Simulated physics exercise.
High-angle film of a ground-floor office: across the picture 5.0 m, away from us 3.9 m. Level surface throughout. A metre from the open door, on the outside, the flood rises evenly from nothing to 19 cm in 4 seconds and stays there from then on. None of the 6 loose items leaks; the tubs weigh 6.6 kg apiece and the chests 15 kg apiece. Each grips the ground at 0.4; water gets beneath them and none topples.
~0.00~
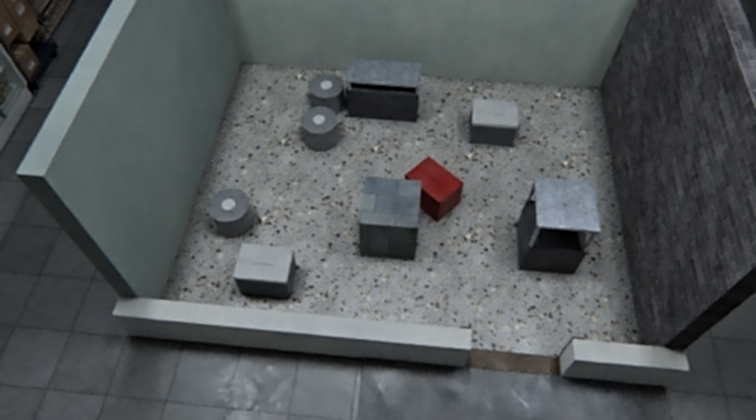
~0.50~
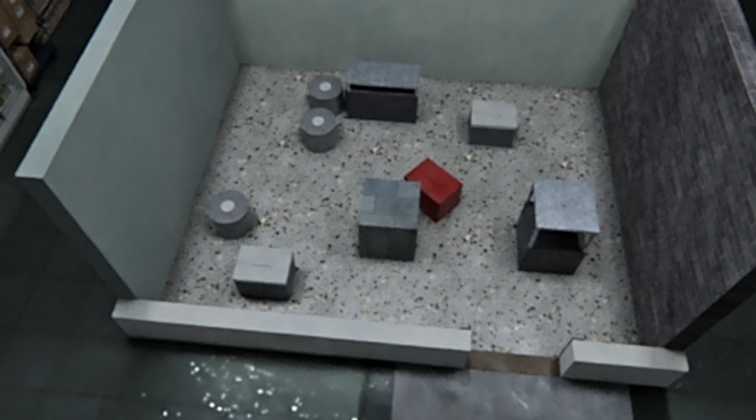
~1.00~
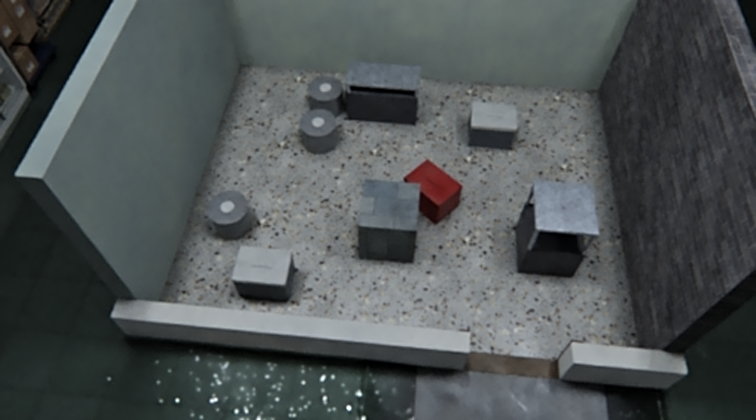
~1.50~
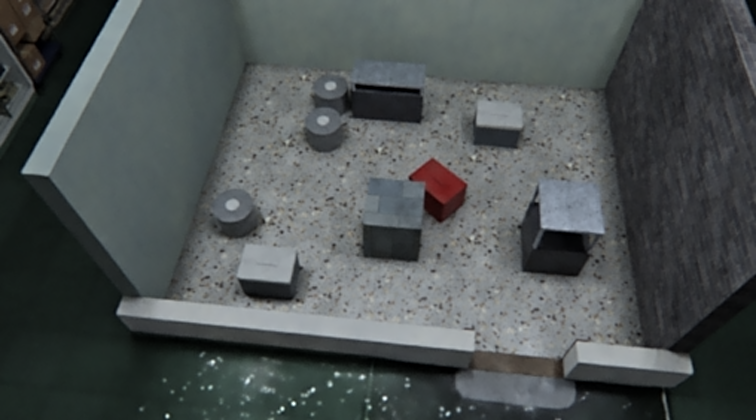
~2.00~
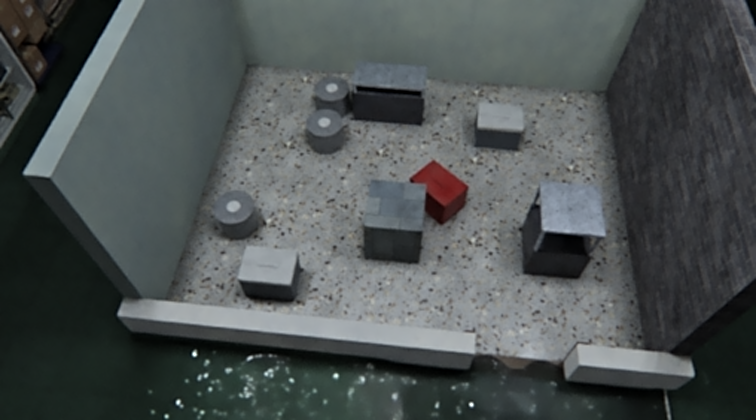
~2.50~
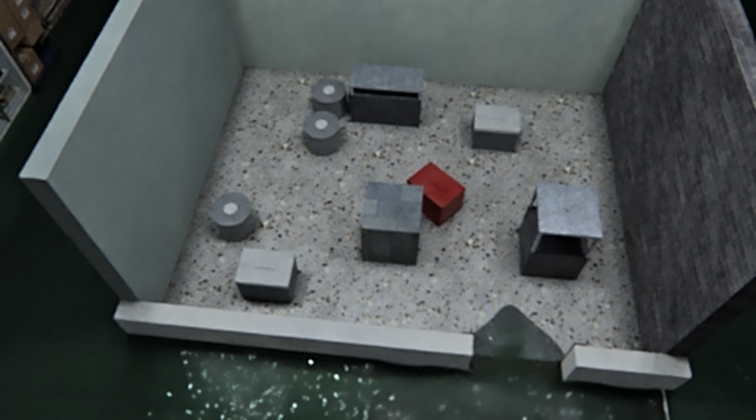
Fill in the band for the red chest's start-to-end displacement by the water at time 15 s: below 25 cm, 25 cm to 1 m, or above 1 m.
Displacement band: Above 1 m.
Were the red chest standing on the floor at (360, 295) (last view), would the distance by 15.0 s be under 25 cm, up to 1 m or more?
It stays put.
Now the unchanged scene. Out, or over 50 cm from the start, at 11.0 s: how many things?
That would be 2.
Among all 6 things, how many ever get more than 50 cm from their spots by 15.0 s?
The tally stands at 4.
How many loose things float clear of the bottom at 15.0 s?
5.
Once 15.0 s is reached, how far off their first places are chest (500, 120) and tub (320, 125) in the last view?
120 cm, 100 cm.
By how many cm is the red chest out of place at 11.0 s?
120 cm or so by then.
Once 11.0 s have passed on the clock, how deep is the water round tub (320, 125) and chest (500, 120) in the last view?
Roughly 3 and 7 cm.
After 3.5 s the red chest is near (436, 184), 0.0 m from its start, aground; 0 afloat.
After 6.8 s the red chest is near (424, 149), 0.5 m from its start, aground; 0 afloat.
After 11.0 s the red chest is near (391, 116), 1.2 m from its start, aground; 1 afloat.
After 15.0 s the red chest is near (297, 126), 1.9 m from its start, aground; 5 afloat.
